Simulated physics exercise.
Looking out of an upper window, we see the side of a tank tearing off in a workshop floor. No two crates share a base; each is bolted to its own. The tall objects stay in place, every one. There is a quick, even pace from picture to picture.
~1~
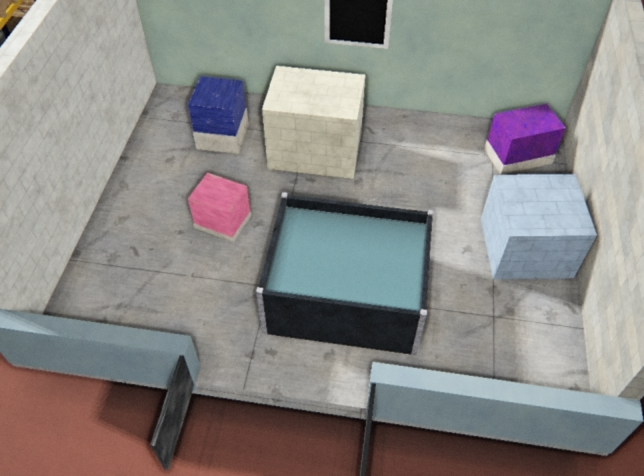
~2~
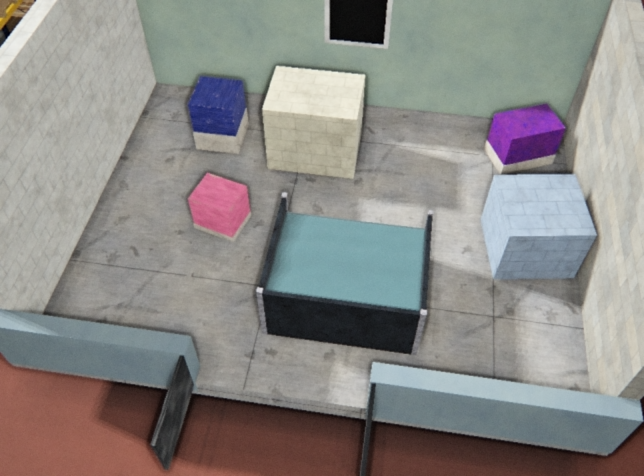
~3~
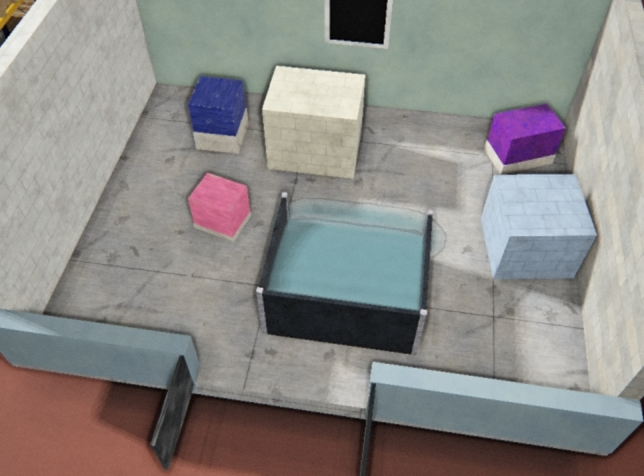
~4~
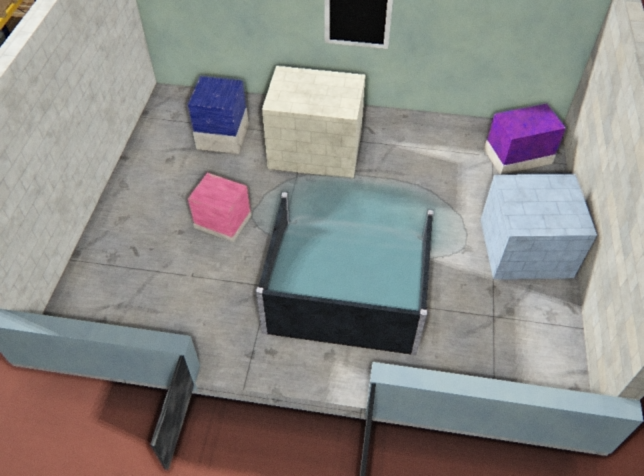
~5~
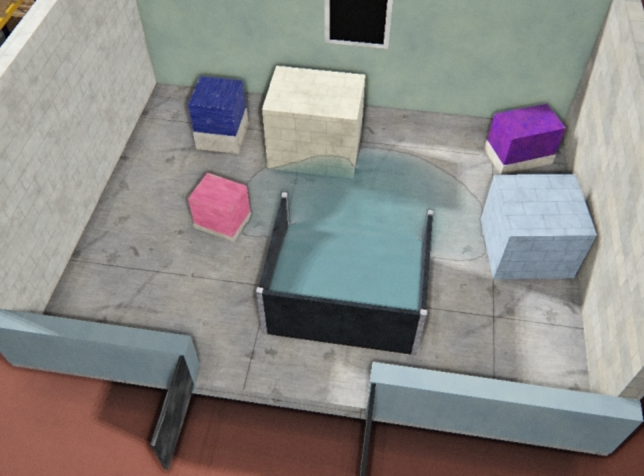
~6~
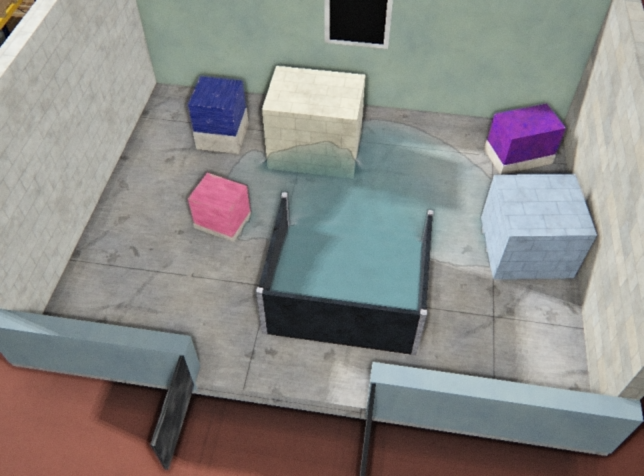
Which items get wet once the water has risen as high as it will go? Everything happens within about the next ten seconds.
The pink crate comes out wet. The blue crate comes out dry. The purple crate comes out wet.
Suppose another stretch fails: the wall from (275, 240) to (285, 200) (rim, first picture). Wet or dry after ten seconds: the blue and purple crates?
Note: Blue one is left dry; purple one is left dry.
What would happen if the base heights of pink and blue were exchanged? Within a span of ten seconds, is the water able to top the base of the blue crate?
The blue crate gets flooded.
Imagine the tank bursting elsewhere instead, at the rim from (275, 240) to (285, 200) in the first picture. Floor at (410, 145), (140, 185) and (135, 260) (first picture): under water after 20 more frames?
Okay, the first is left untouched, the next is waterlogged, and the last is waterlogged.
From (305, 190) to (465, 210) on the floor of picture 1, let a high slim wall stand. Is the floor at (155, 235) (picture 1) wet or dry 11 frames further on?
By then the spot is still untouched.
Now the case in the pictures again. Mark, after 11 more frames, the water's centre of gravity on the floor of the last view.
At about (354, 186).
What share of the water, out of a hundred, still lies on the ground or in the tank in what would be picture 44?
Close to 100 in a hundred.
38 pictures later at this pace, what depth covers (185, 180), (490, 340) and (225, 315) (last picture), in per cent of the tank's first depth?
I'd put them at close to 8 per cent, then 2 per cent, then 6 per cent.
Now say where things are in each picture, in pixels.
Still water in the tank at (349, 255), in the first picture.
Water pours out on the tank's far side and has run to a hidden place, in the second picture.
Water pours out on the tank's far side and has run to (438, 232), in the third picture.
The front is at (455, 218), out from the gap on the tank's far side, in the fourth picture.
The front is at (423, 162), out from the gap on the tank's far side, in the fifth picture.
The front is at (400, 126), out from the gap on the tank's far side, in the sixth picture.
A moment on, water covers 40 % of the floor; the pink crate water round its plinth, the blue crate water round its plinth, the purple crate water round its plinth.
Next, water covers 55 % of the floor; the pink crate water round its plinth, the blue crate water round its plinth, the purple crate water round its plinth.
Then, water covers 70 % of the floor; the pink crate water round its plinth, the blue crate water round its plinth, the purple crate water round its plinth.
Later, water covers 95 % of the floor; the pink crate water round its plinth, the blue crate water round its plinth, the purple crate water round its plinth.
In the end, water covers 100 % of the floor; the pink crate was topped, the blue crate stayed above the water, the purple crate was topped.
